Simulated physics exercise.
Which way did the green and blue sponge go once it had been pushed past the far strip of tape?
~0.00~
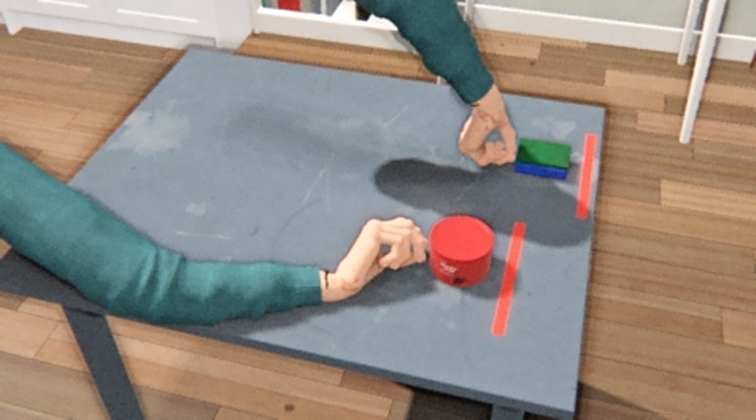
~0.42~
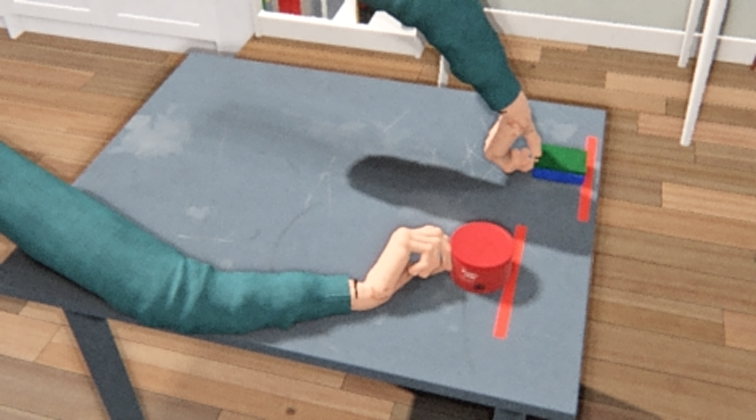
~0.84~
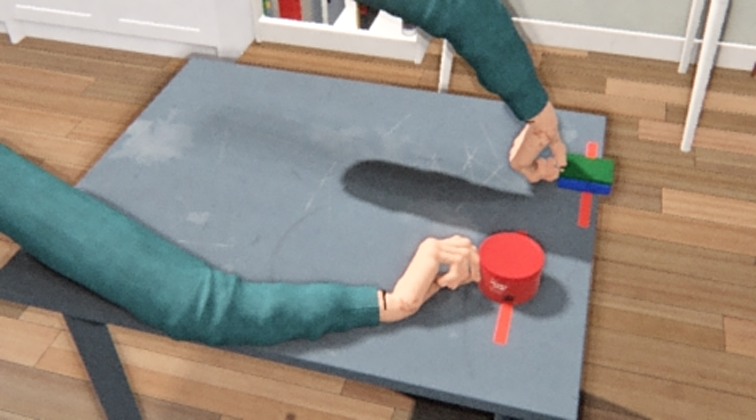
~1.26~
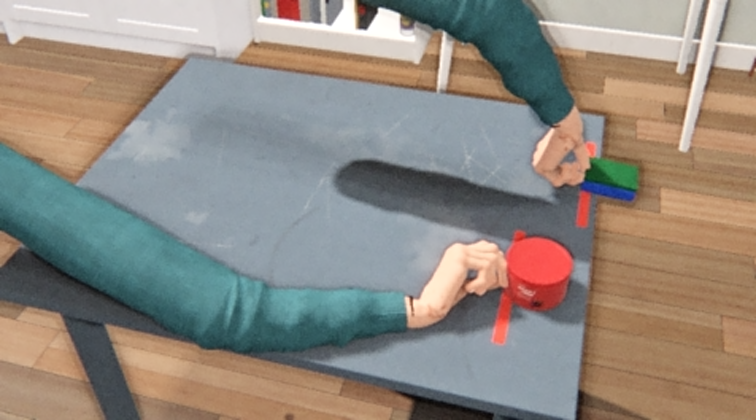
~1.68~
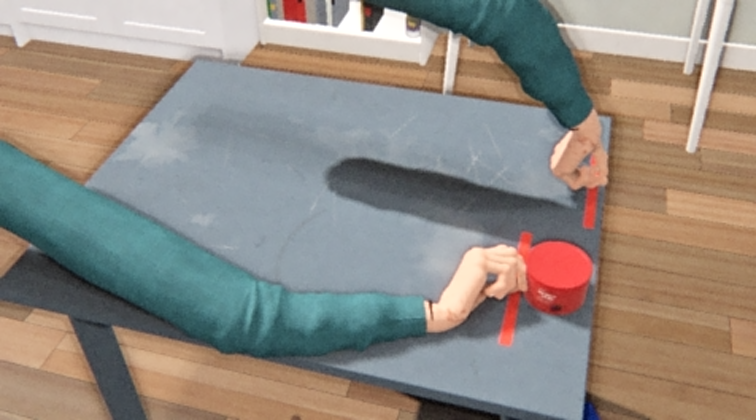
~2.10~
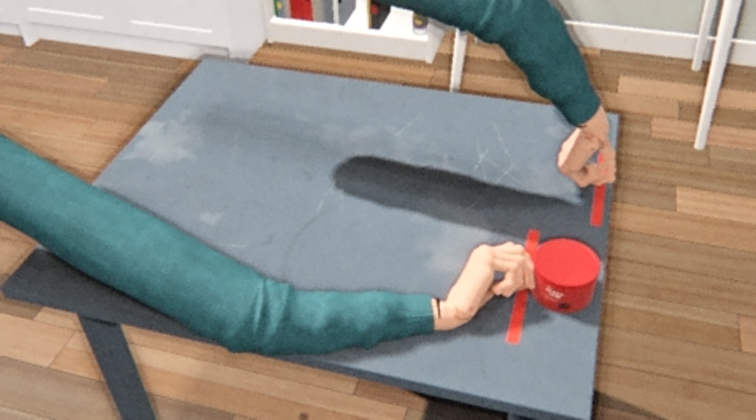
It went down, dropping off the right edge of the table.
